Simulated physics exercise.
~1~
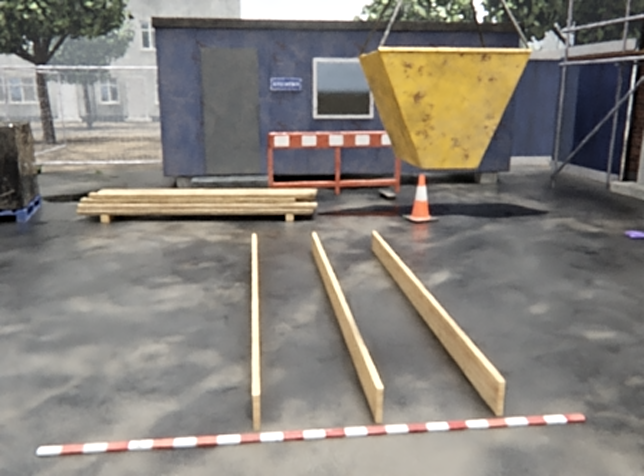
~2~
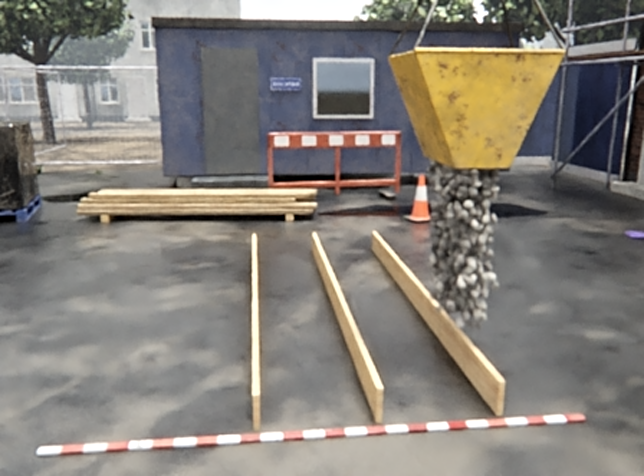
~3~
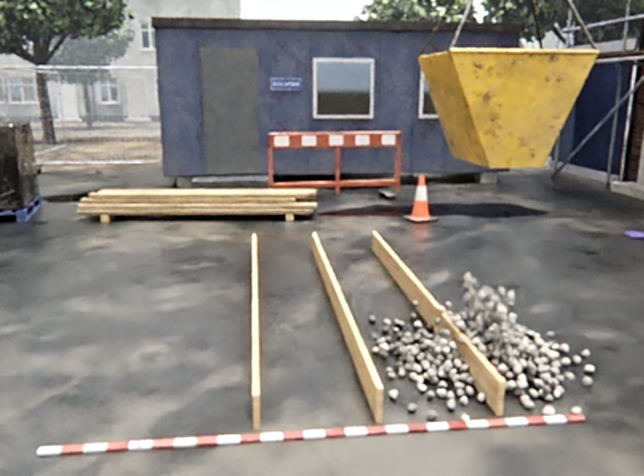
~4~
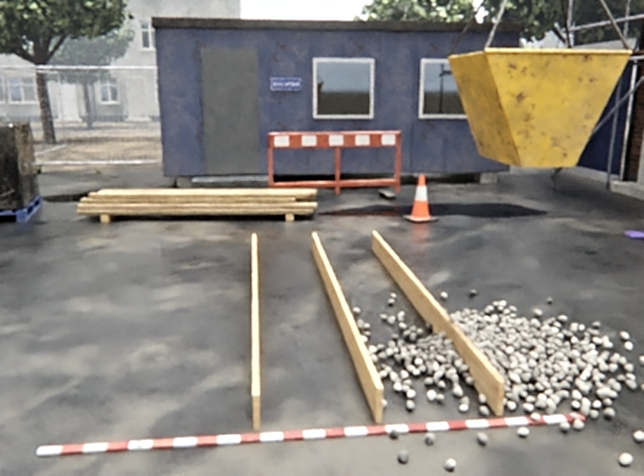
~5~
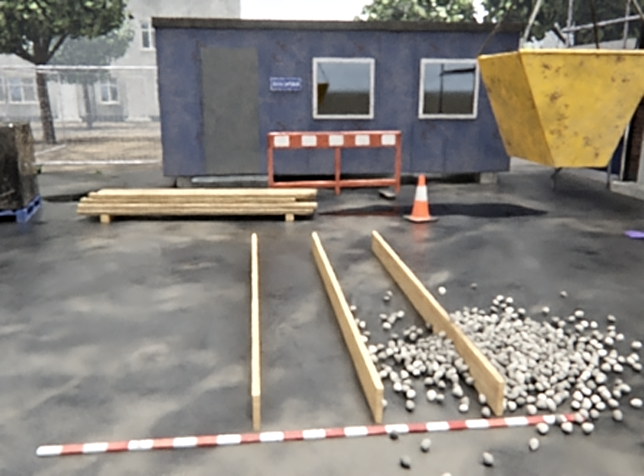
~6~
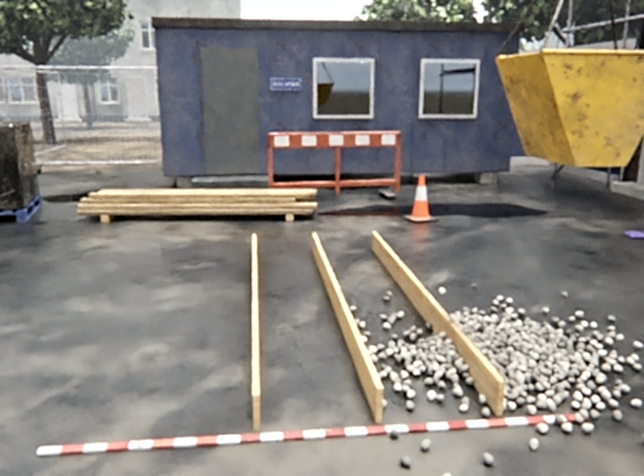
In this clip, a yellow hopper moving right above a paved yard drops grey stones onto the rightmost of three wooden boards. They scatter and settle, most lying right of the boards and a smaller share in the right bay, while the emptied hopper continues right.
